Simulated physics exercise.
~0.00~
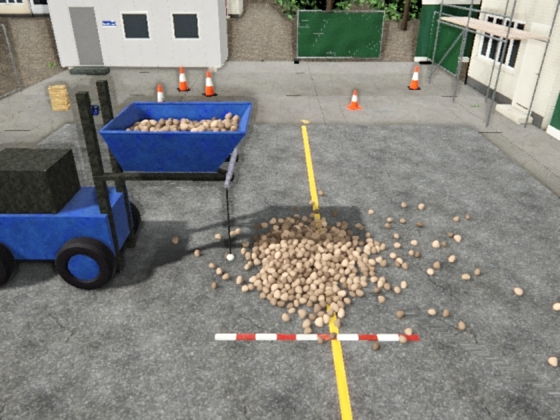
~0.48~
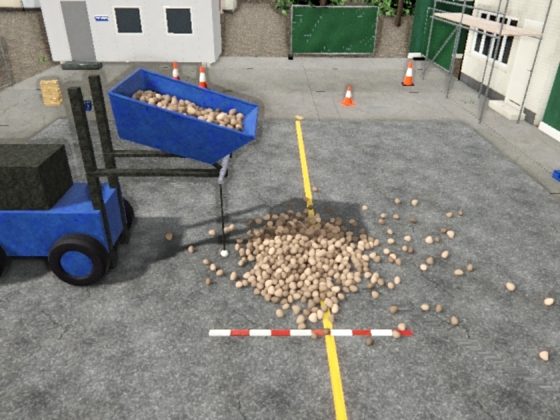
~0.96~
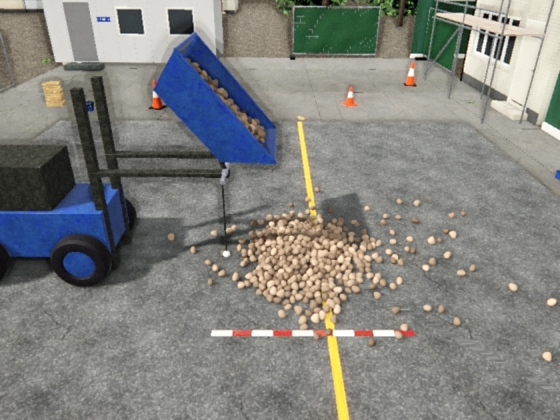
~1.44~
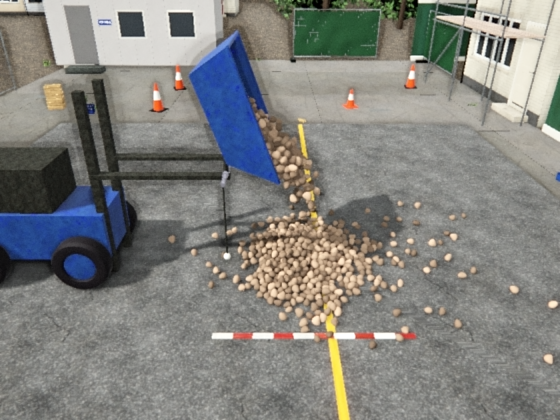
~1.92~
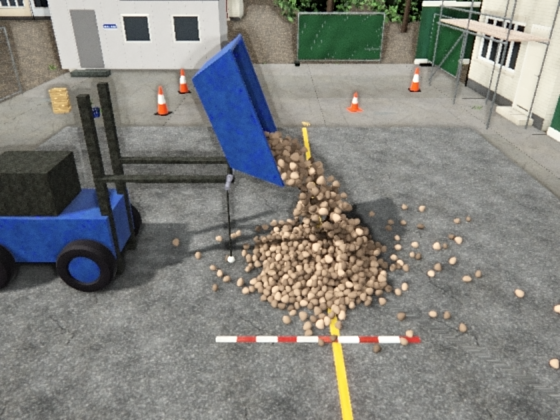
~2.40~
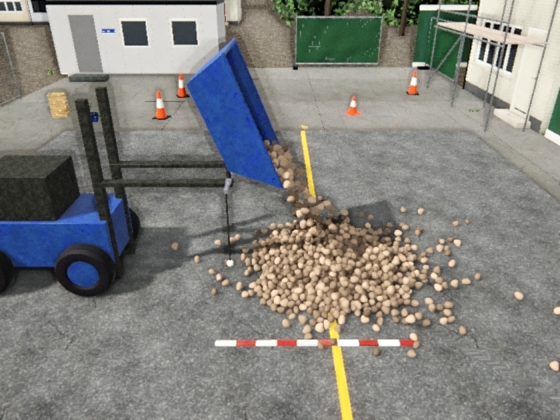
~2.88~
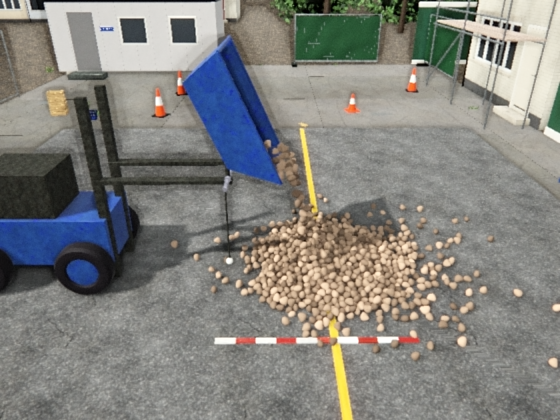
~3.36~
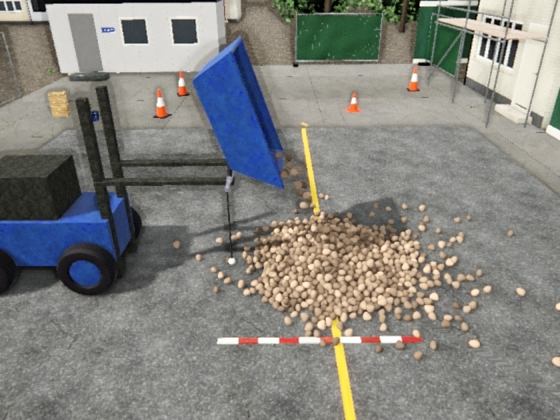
In a paved yard, a blue skip tips, jerks and empties its stones onto the loose pile.
